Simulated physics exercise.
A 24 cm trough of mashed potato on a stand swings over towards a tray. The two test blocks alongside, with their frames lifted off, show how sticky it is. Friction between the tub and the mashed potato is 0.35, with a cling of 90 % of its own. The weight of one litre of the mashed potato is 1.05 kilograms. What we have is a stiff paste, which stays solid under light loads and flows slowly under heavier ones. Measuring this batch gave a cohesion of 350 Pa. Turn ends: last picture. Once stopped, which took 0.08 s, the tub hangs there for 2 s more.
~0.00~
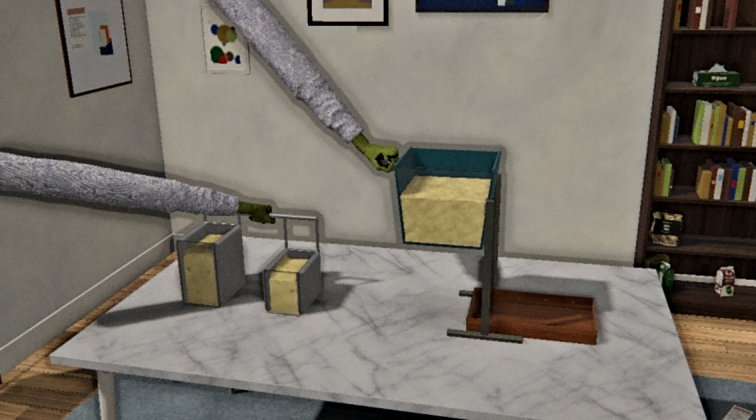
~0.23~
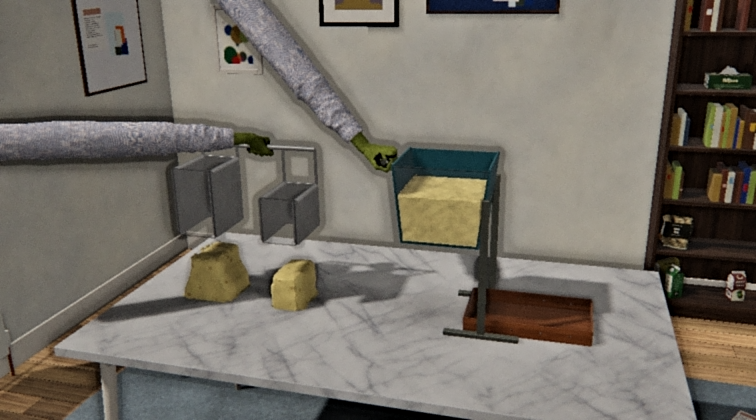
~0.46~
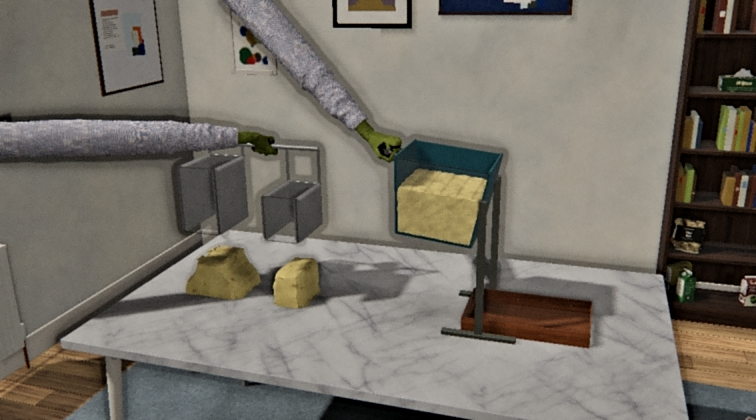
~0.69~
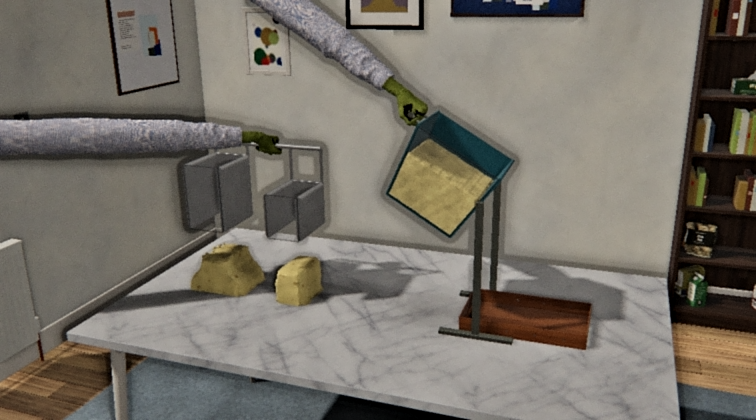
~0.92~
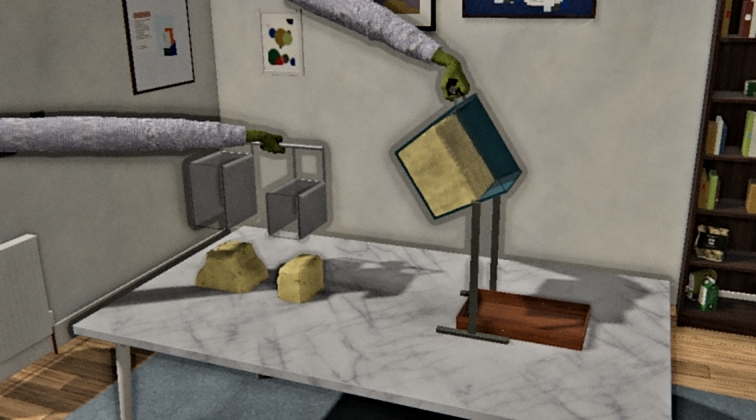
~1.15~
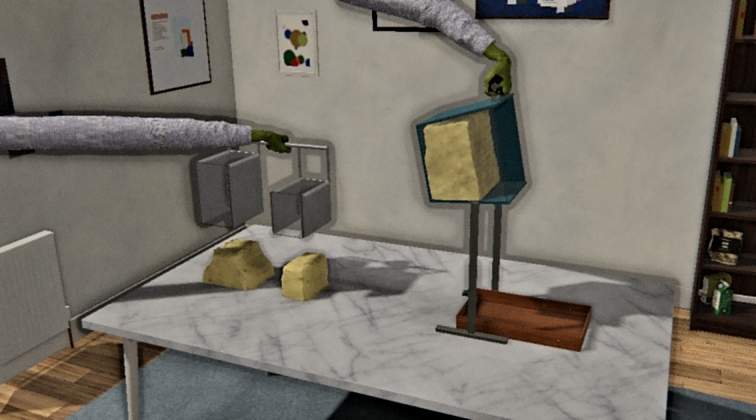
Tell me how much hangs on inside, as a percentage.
Near 85 %.
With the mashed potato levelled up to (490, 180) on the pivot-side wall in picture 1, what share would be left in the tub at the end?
I'd say close to 55 % stays in the tub.
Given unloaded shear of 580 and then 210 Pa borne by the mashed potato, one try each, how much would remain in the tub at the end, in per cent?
Roughly 100 % followed by roughly 65 %.
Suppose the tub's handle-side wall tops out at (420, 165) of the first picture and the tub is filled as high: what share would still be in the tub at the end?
About 100 per cent.
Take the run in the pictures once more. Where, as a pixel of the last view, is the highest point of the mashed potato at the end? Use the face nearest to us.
Somewhere near (464, 156) in the last view.
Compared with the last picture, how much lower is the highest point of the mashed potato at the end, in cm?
The top ends up some 10 cm below its level in the last picture.
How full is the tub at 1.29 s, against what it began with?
Around 100 per cent.
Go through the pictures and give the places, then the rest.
The first picture shows handle-side rim at (397, 166), tilt 0 degrees; crest of the mashed potato at (478, 200); block heights 20 cm, 13 cm (left to right).
The second picture shows handle-side rim at (394, 166), tilt 0 degrees; crest of the mashed potato at (474, 200); block heights 16 cm, 12 cm (left to right).
The third picture shows handle-side rim at (397, 157), tilt 6 degrees; crest of the mashed potato at (403, 188); block heights 14 cm, 12 cm (left to right).
The fourth picture shows handle-side rim at (420, 126), tilt 31 degrees; crest of the mashed potato at (411, 156); block heights 14 cm, 12 cm (left to right).
The fifth picture shows handle-side rim at (457, 107), tilt 57 degrees; crest of the mashed potato at (432, 129); block heights 14 cm, 12 cm (left to right).
The sixth picture shows handle-side rim at (494, 108), tilt 79 degrees; crest of the mashed potato at (464, 122); block heights 14 cm, 12 cm (left to right).
After 1.29 s, the tub is at 79 degrees and holds 100 %.
After 1.46 s, the tub is at 79 degrees and holds 95 %.
After 1.63 s, the tub is at 79 degrees and holds 89 %.
After 1.80 s, the tub is at 79 degrees and holds 85 %.
After 3.15 s, the tub is at 79 degrees and holds 85 %.
